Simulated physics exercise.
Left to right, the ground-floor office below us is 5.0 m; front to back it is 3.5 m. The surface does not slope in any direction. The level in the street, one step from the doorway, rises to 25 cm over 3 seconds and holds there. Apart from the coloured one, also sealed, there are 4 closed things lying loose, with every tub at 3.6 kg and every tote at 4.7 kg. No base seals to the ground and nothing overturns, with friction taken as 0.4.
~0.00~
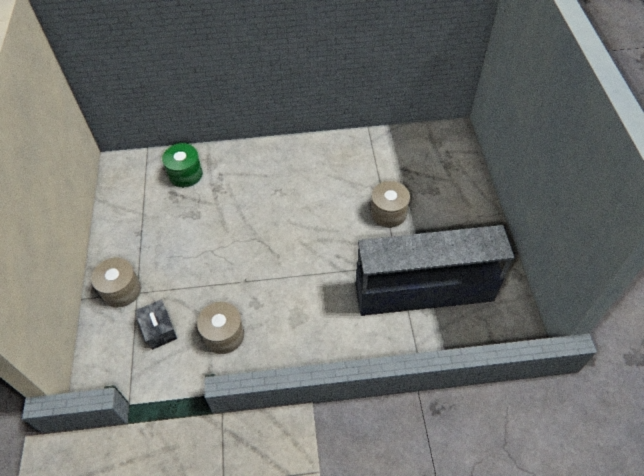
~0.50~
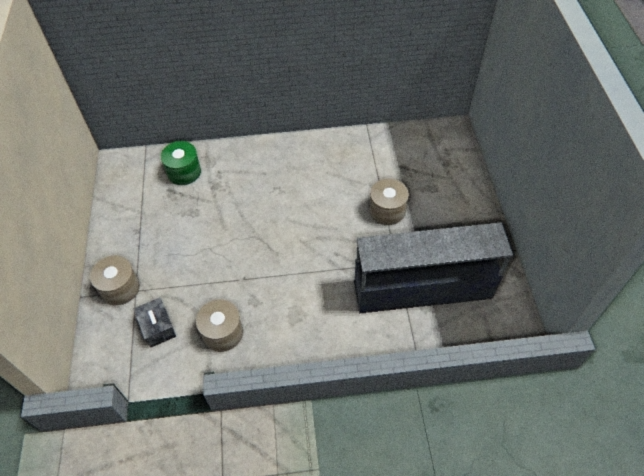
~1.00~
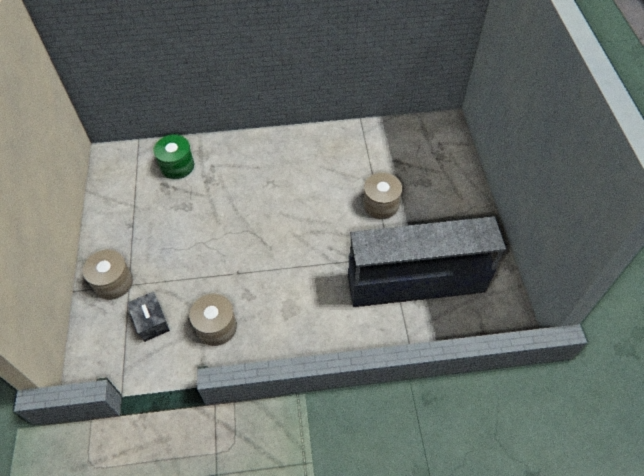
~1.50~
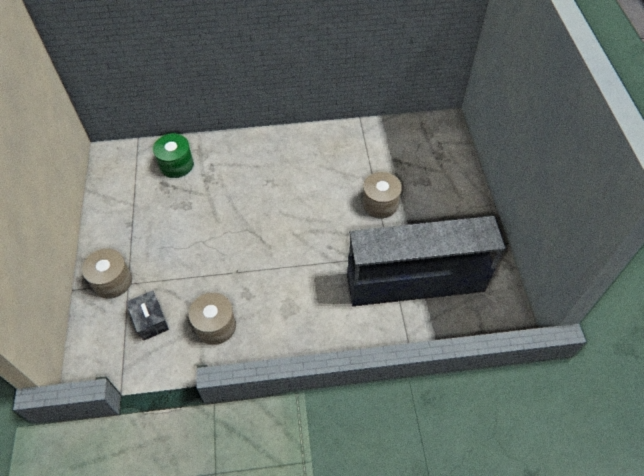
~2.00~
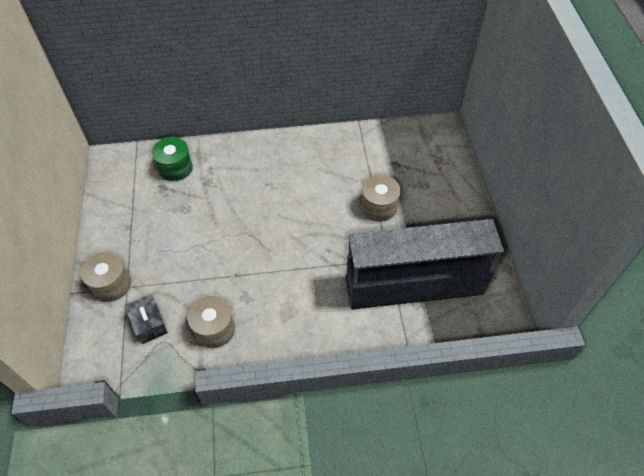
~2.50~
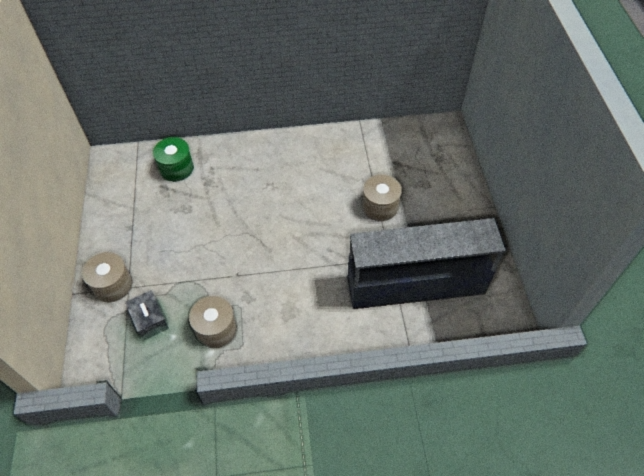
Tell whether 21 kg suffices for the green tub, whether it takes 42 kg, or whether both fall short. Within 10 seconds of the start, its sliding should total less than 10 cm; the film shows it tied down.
It takes 42 kg.
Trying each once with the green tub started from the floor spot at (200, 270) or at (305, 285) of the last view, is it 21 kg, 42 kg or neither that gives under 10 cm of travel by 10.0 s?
First try, only the heavier option works; second try, the lighter option suffices.
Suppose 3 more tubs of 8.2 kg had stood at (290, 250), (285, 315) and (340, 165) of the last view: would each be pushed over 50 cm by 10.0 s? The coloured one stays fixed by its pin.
Answer by position: Inside the range; inside the range; outside the range.
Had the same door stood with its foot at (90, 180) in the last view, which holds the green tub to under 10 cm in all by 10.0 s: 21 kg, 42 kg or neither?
Then only the higher weight holds it.
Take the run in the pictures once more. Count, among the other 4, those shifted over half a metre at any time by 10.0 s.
Result: 4.
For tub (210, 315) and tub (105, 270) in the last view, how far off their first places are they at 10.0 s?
In turn: 200 cm, 120 cm.
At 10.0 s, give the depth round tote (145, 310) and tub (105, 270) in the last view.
First roughly 12 cm, second roughly 12 cm.
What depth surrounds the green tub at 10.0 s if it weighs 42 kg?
Something like 11 centimetres.
After 3.5 s the green tub would be 0 cm from its start with 21 kg and 0 cm from its start with 42 kg; 0 cm of water round it then.
After 4.5 s the green tub would be 0 cm from its start with 21 kg and 0 cm from its start with 42 kg; 5 cm of water round it then.
After 7.0 s the green tub would be 18 cm from its start with 21 kg and 0 cm from its start with 42 kg; 11 cm of water round it then.
After 10.0 s the green tub would be 137 cm from its start with 21 kg and 0 cm from its start with 42 kg; 11 cm of water round it then.
